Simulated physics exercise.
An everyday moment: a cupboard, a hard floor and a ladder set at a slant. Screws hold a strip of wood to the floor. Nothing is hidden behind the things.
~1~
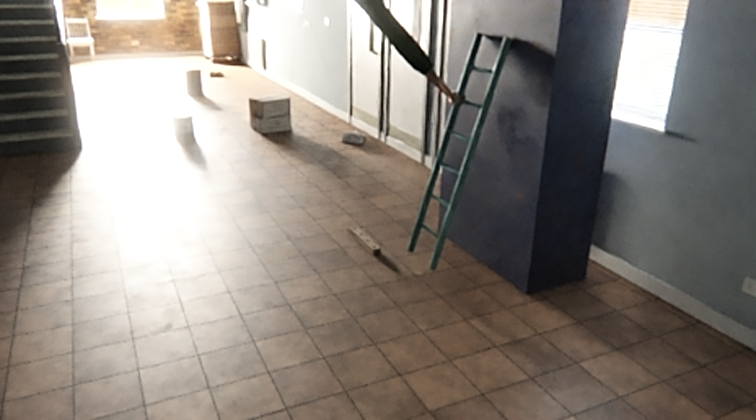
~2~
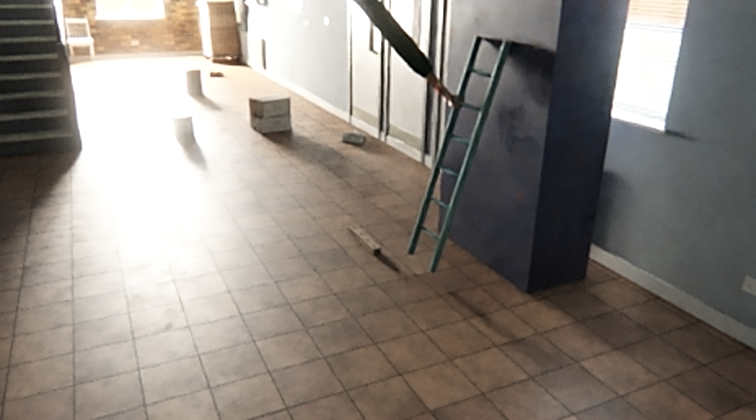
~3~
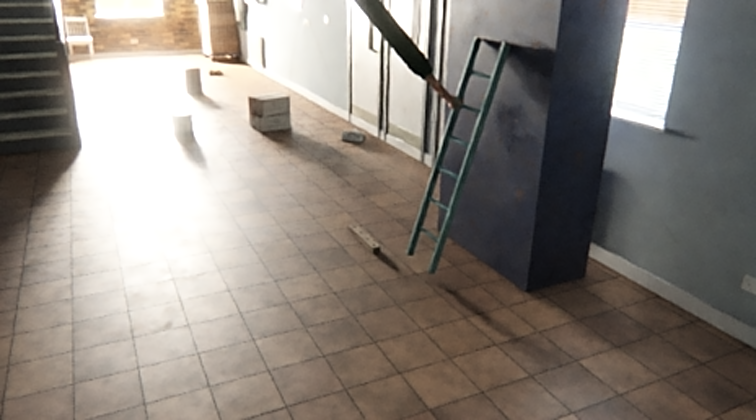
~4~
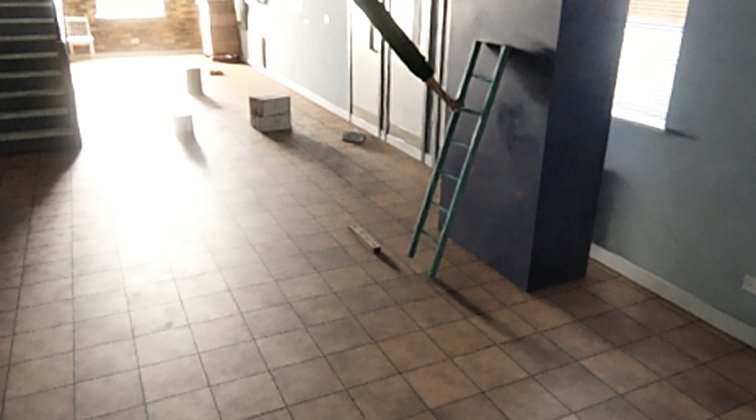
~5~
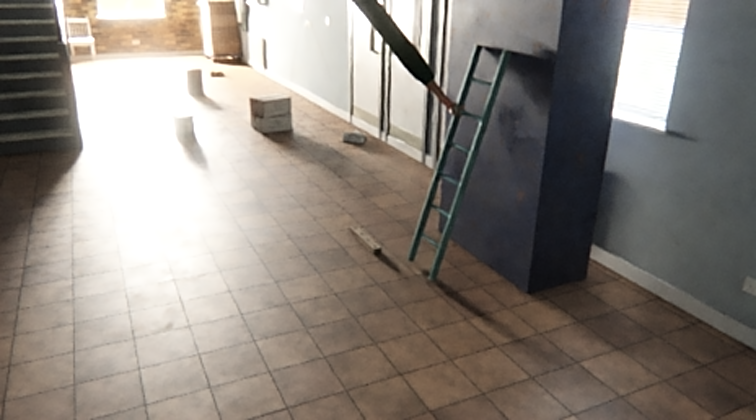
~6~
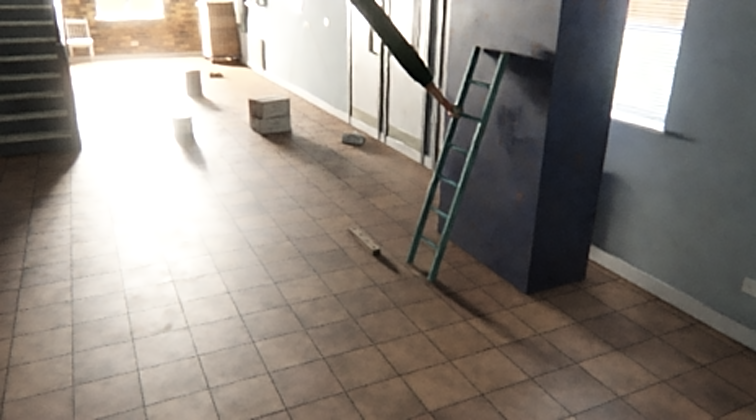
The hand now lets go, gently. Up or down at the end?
As it turns out, the turquoise ladder holds its place.
Then, 0.26 s after the last picture, turquoise ladder at rest near (454, 166).
At rest, the turquoise ladder remains leaning, near (454, 166).
